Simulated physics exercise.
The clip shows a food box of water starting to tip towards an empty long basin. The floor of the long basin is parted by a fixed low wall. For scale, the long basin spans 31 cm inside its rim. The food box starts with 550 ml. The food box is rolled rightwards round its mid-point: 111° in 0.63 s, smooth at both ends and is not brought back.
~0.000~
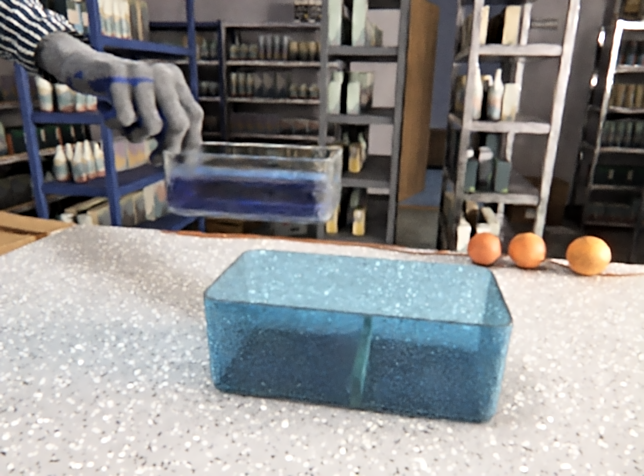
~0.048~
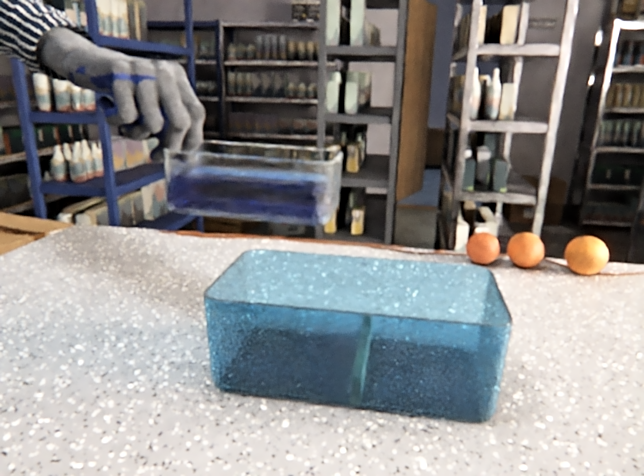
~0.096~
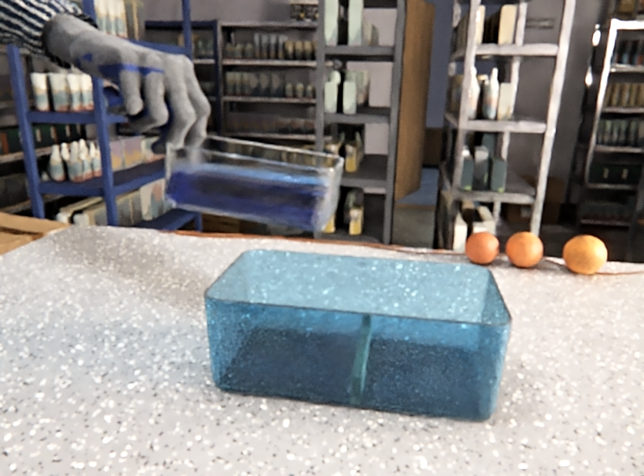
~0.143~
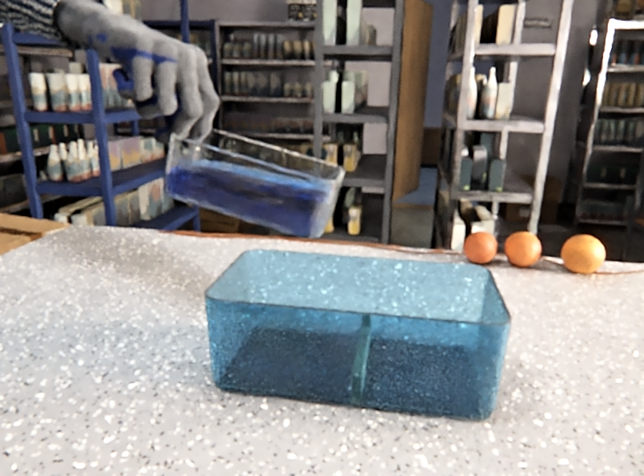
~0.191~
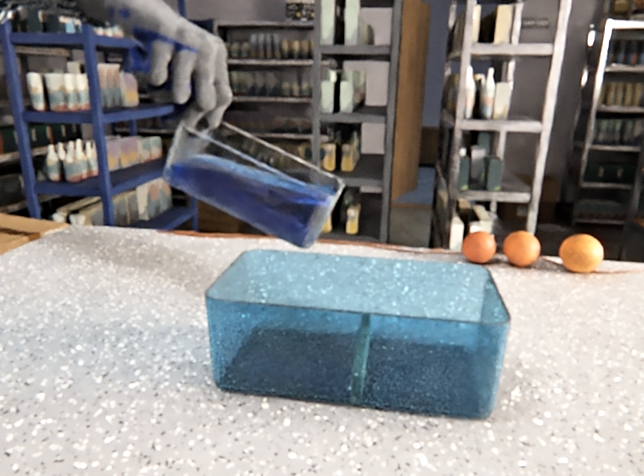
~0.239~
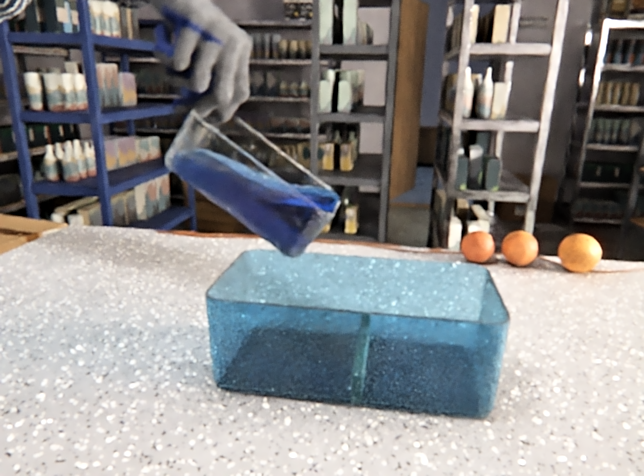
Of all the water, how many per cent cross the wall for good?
About 40 per cent.
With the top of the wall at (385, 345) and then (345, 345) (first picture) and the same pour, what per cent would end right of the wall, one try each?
First 15, then 65 per cent.
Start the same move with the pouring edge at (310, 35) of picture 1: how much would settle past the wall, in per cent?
Then about 35 per cent.
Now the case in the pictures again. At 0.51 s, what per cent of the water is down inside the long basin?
About 74 per cent.
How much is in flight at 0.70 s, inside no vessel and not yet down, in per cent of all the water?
Near 6 in a hundred.
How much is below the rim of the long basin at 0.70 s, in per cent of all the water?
Near 92 in a hundred.
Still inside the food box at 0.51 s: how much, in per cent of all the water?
Some 9 per cent.
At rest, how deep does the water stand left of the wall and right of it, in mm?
Some 14 mm on the left and 10 mm on the right.
By 0.51 s the tilt is 101° and 9 per cent is still to pour, 41 is left of the wall and 34 right of it.
By 0.70 s the tilt is 111° and 1 per cent is still to pour, 54 is left of the wall and 39 right of it.
By 0.91 s the tilt is 111° and 0 per cent is still to pour, 58 is left of the wall and 40 right of it.
By 1.13 s the tilt is 111° and 0 per cent is still to pour, 58 is left of the wall and 40 right of it.
At rest 58 per cent lies left of the wall, 40 right of it and 2 outside.
